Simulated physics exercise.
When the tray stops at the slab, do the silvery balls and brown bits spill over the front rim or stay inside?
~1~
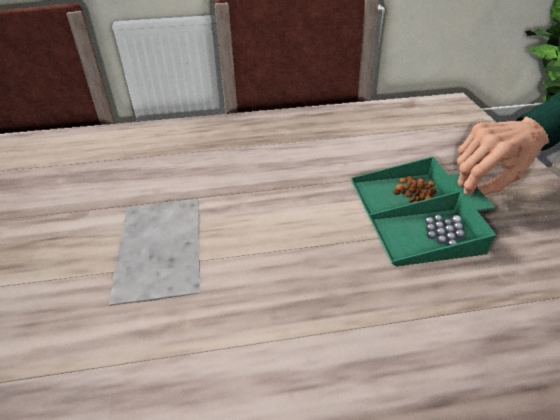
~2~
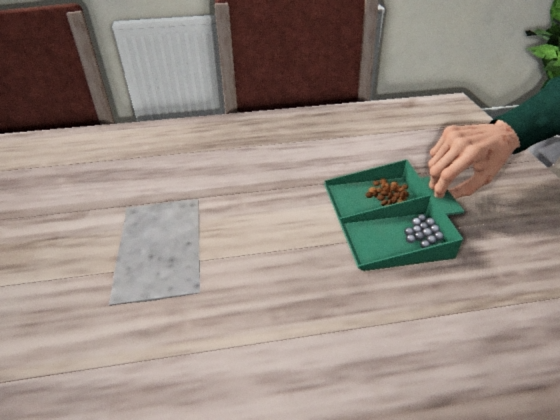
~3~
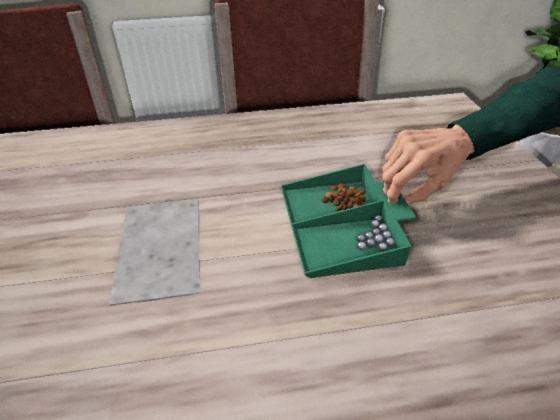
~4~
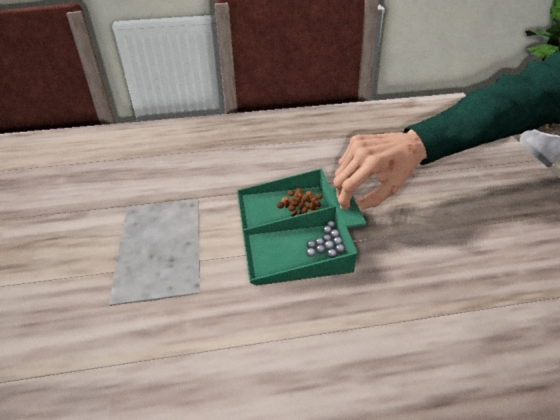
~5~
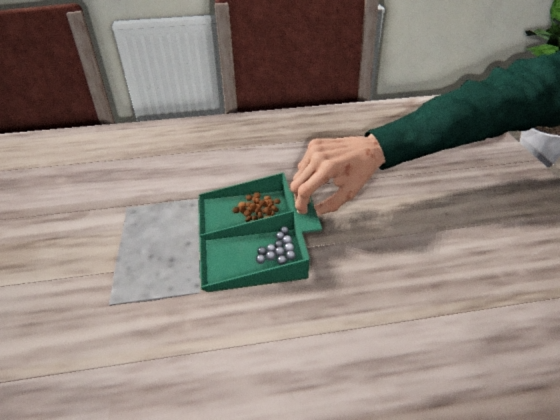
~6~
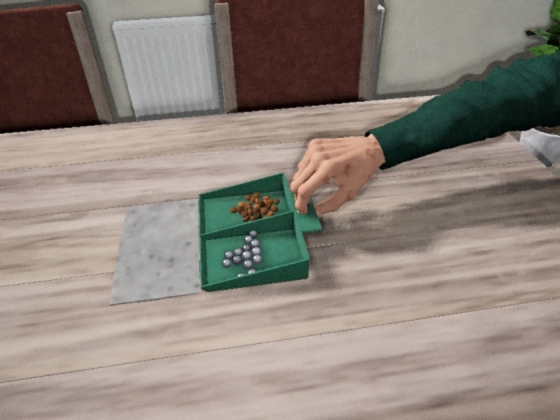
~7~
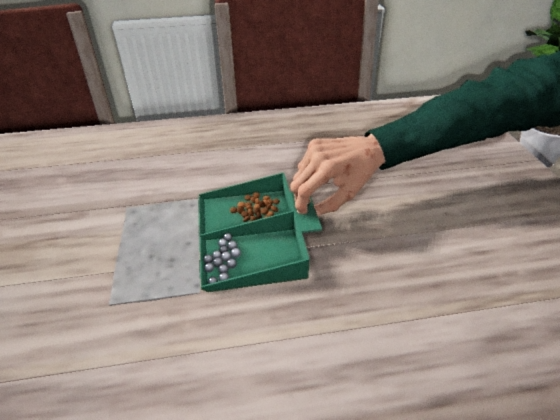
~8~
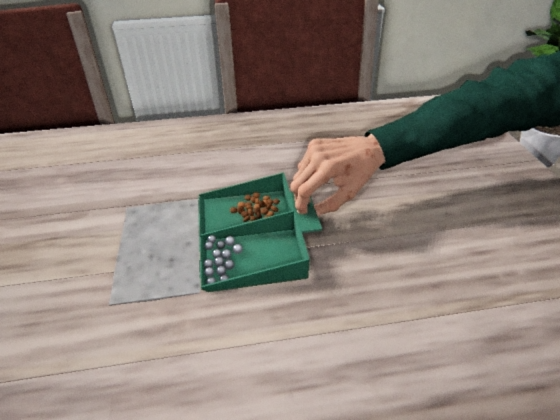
Both stay inside the tray. The silvery balls roll up to the front rim and are held there, while the brown bits stay in their heap.
